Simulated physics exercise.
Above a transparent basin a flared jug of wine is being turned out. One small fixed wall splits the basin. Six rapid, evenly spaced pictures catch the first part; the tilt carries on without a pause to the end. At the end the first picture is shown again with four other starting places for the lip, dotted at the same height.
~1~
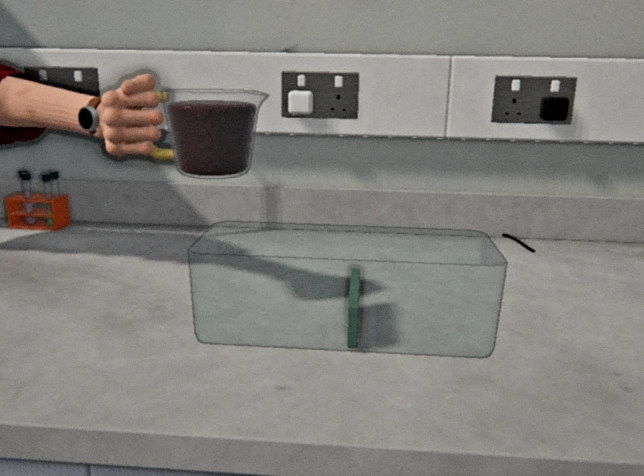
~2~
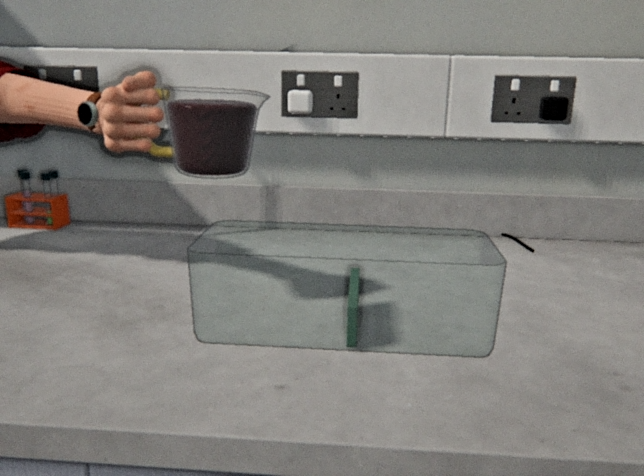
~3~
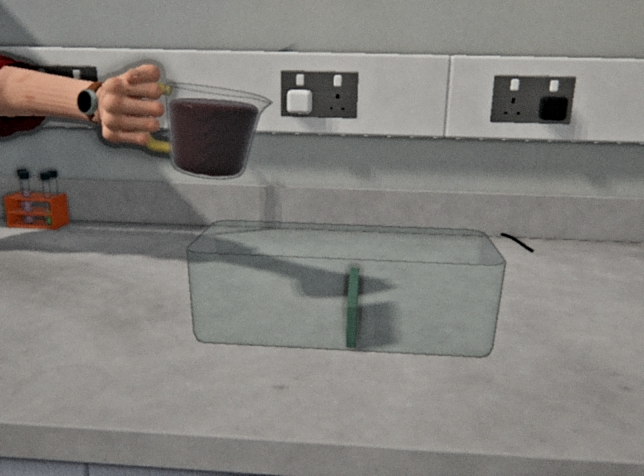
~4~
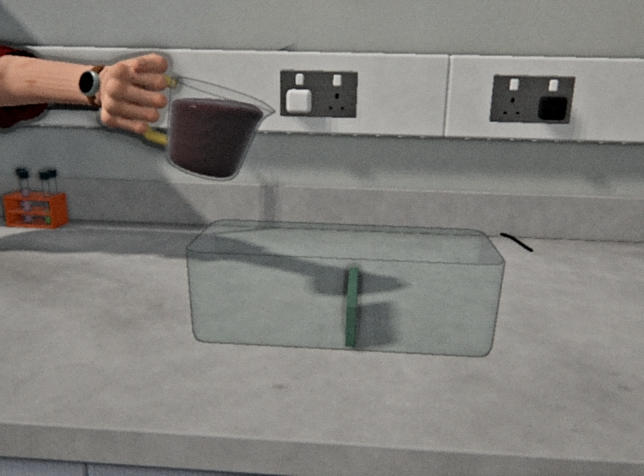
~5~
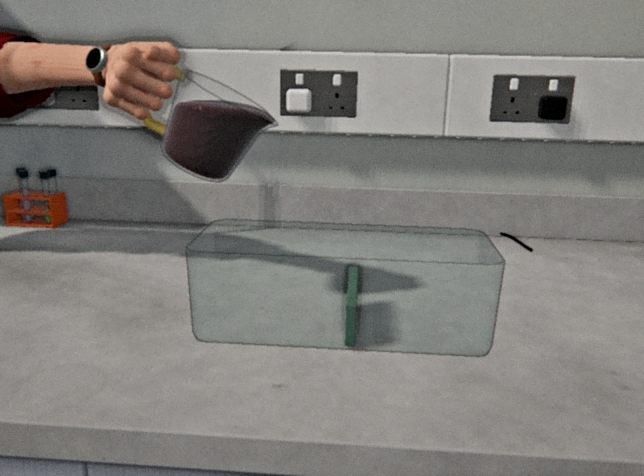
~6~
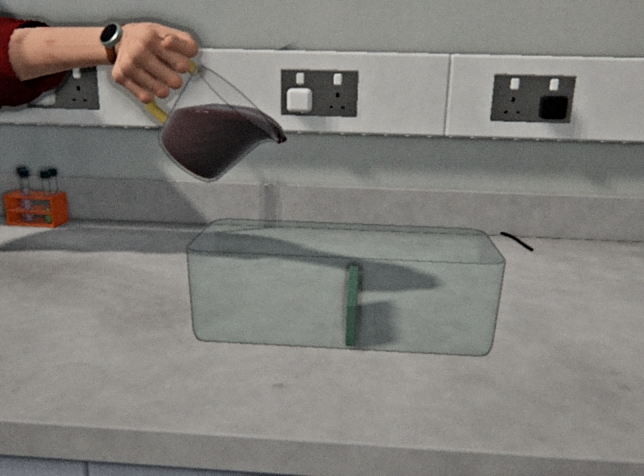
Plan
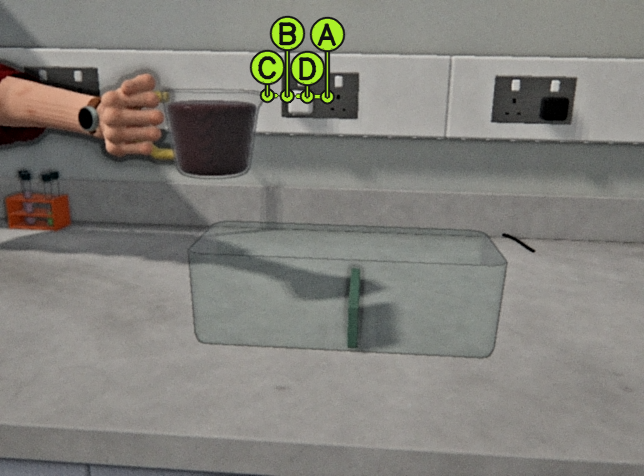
To begin with, a hand at the left holds a flared glass jug of dark wine upright above an empty, transparent basin with a green divider inside. The hand then tilts the jug to the right, gradually and then more steeply, until the wine reaches the lip and just passes over it.
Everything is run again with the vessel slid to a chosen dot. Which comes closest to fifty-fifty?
Use spot A.
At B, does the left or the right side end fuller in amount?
The left one.
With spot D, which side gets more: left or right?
More ends on the left.
On the marked copy, A at (327, 96); B at (287, 95); C at (267, 95); D at (307, 96).
With A, about 50 % ends left of the wall and 48 % right of it.
With B, about 89 % ends left of the wall and 6 % right of it; 5 % is lost outside.
With C, about 93 % ends left of the wall and 4 % right of it; 3 % is lost outside.
With D, about 73 % ends left of the wall and 23 % right of it; 3 % is lost outside.
